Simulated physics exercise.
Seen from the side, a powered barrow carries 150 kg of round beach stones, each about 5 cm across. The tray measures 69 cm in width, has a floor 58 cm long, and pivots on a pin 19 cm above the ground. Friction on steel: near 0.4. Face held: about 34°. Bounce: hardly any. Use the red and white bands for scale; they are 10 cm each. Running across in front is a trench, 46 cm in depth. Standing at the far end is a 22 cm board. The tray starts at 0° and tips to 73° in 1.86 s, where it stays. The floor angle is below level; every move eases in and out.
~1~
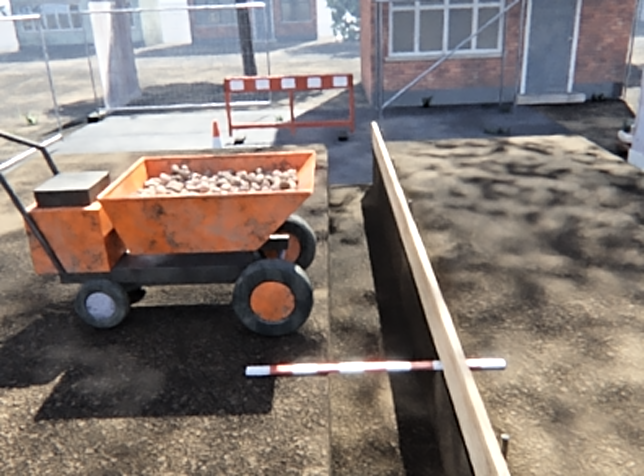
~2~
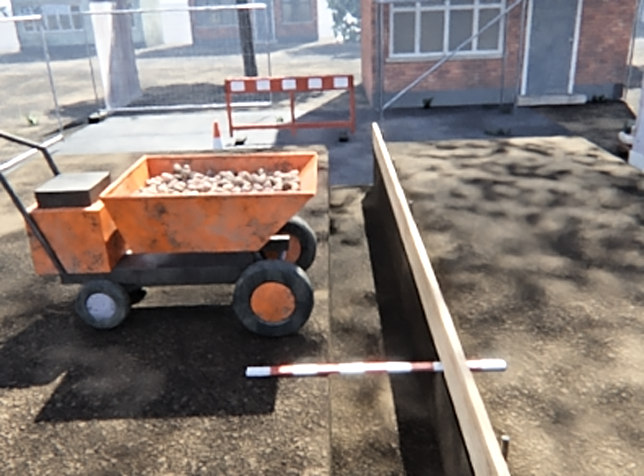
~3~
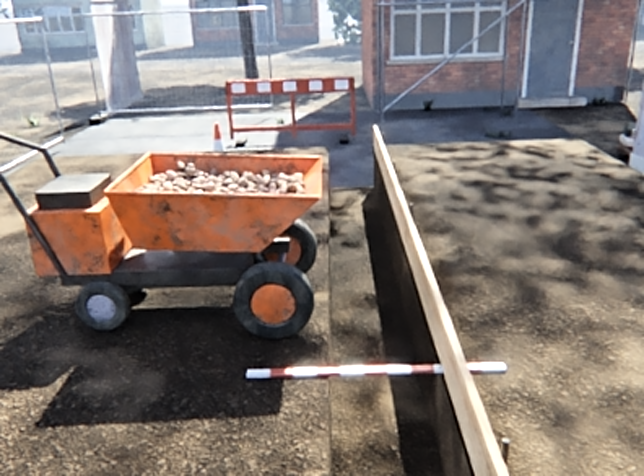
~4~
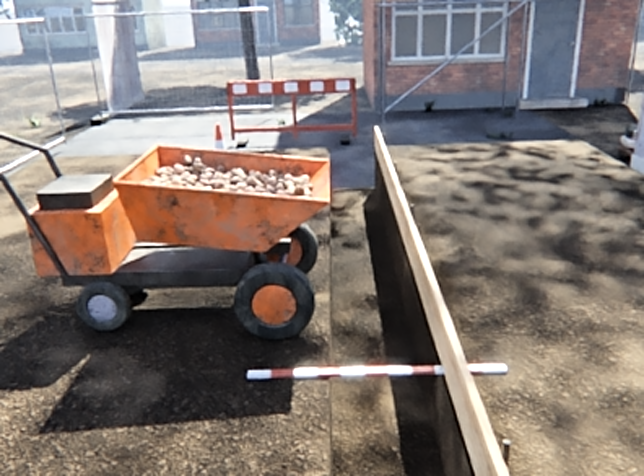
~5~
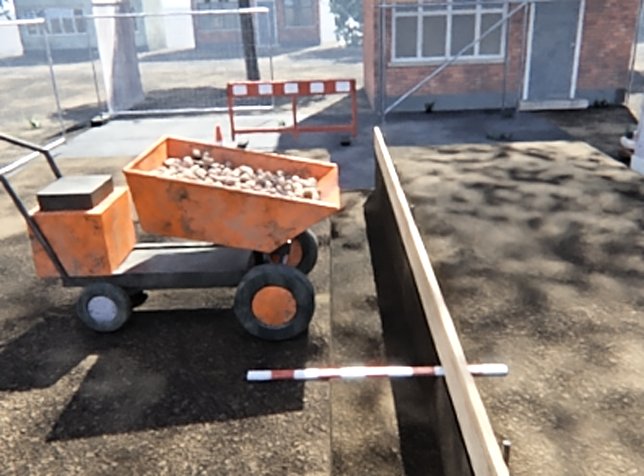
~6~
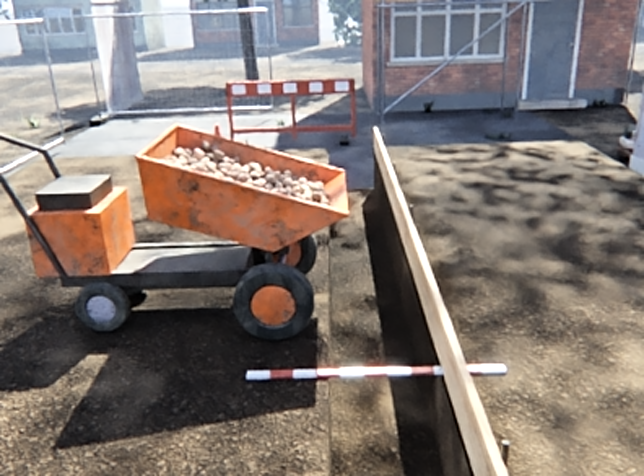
An orange barrow's tray of round stones tilts gradually down toward the board at right.
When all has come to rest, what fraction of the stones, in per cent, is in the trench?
At the end about 85 per cent of the stones are there.
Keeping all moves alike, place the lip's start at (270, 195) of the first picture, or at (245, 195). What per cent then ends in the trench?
I'd expect close to 100 per cent at the first and 100 per cent at the second.
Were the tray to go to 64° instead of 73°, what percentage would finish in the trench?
I'd expect around 80 in a hundred.
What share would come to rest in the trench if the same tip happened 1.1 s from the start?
In that case some 80 per cent.
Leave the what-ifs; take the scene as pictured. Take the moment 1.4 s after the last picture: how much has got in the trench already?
Roughly 60% by that time.
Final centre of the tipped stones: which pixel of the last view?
The stones end up centred near (393, 367).
Then, 0.8 s after the last picture the floor is at 62°, 96 % in the tray, 4 % in the trench; the foremost stones are at (418, 287).
Then, 1.4 s after the last picture the floor is at 73°, 28 % in the tray, 58 % in the trench, 14 % past the trench; the foremost stones are at (540, 288).
Then, 1.7 s after the last picture the floor is at 73°, 6 % in the tray, 79 % in the trench, 15 % past the trench; the foremost stones are at (585, 285).
Then, 3.7 s after the last picture the floor is at 73°, 0 % in the tray, 85 % in the trench, 15 % past the trench; the foremost stones are at (605, 290).
